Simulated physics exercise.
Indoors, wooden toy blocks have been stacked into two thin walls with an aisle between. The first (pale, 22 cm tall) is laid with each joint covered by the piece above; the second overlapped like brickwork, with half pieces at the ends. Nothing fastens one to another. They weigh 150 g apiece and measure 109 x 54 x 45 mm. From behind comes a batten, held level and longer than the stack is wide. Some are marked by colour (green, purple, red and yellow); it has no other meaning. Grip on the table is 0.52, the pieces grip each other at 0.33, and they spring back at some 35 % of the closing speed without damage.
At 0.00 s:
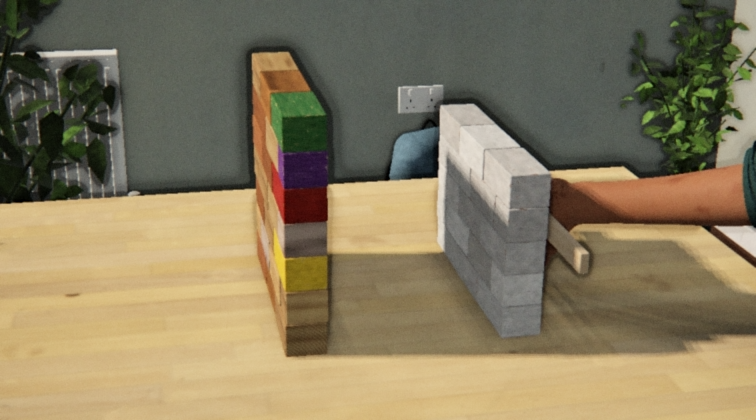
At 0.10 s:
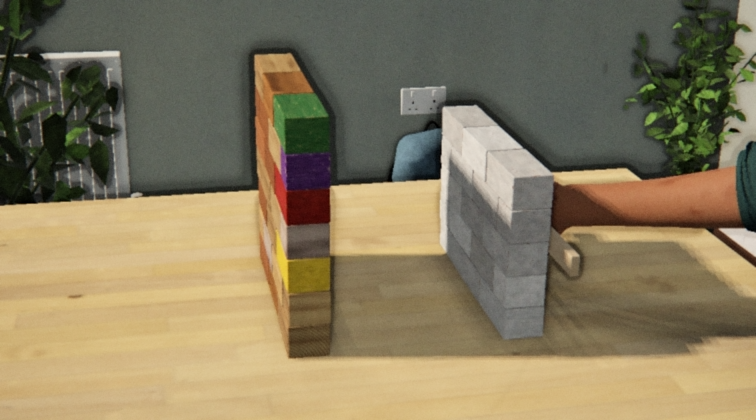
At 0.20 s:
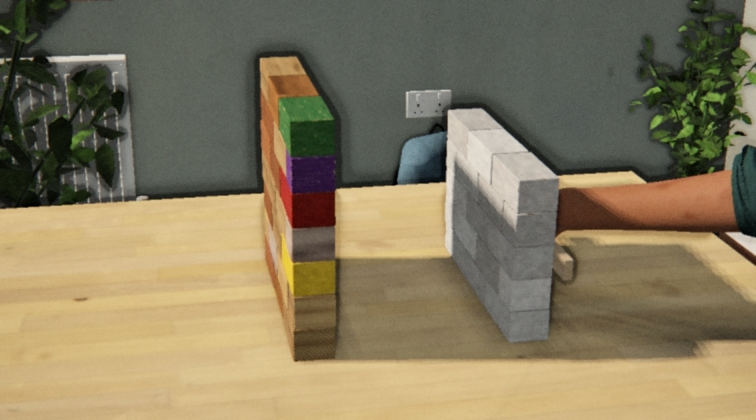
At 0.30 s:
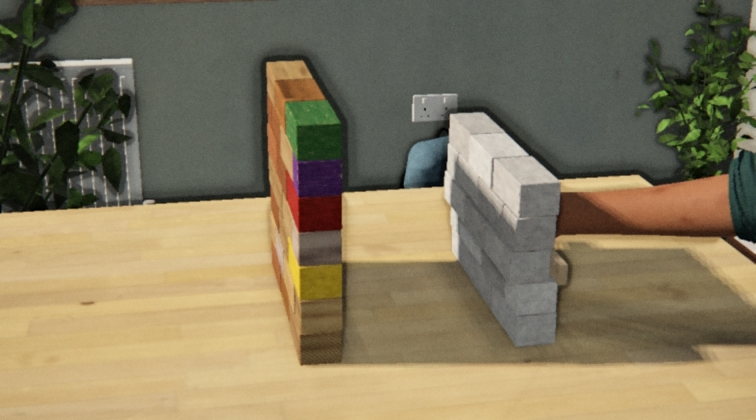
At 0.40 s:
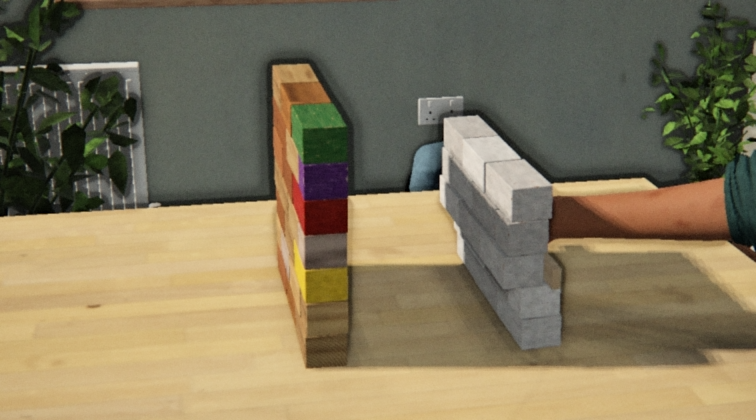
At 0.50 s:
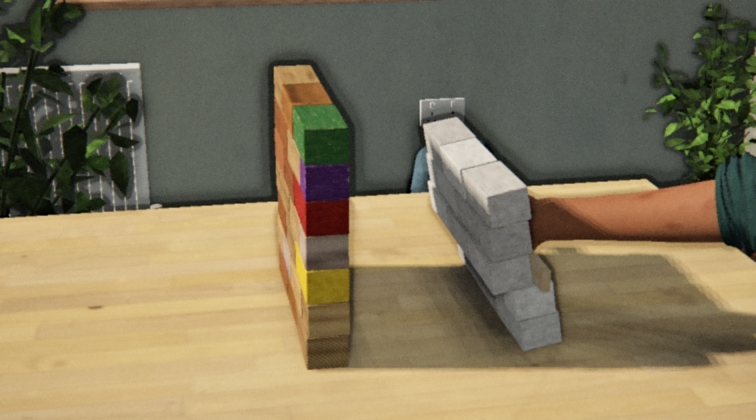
Hand pushing a wooden batten into a grey block wall, its upper rows shifting and leaning left towards a multicoloured wall.
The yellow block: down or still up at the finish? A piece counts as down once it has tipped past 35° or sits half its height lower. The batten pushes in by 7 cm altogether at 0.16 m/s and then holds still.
In the end the yellow block remains up.
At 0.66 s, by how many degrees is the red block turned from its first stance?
Roughly 0°.
By 0.56 s, 0 of the pale wall down; none of the 24 blocks of the second wall down; yellow block unmoved.
By 0.66 s, 10 of the pale wall down; none of the 24 blocks of the second wall down; yellow block unmoved.
By 0.88 s, 14 of the pale wall down; none of the 24 blocks of the second wall down, 1 disturbed; yellow block unmoved.
When it is over (1.4 s), 14 of the pale wall down; none of the 24 blocks of the second wall down, 1 disturbed; yellow block unmoved; purple block unmoved; red block unmoved. In pixels of the last frame, middles, yellow block near (321, 271), purple block near (324, 177).
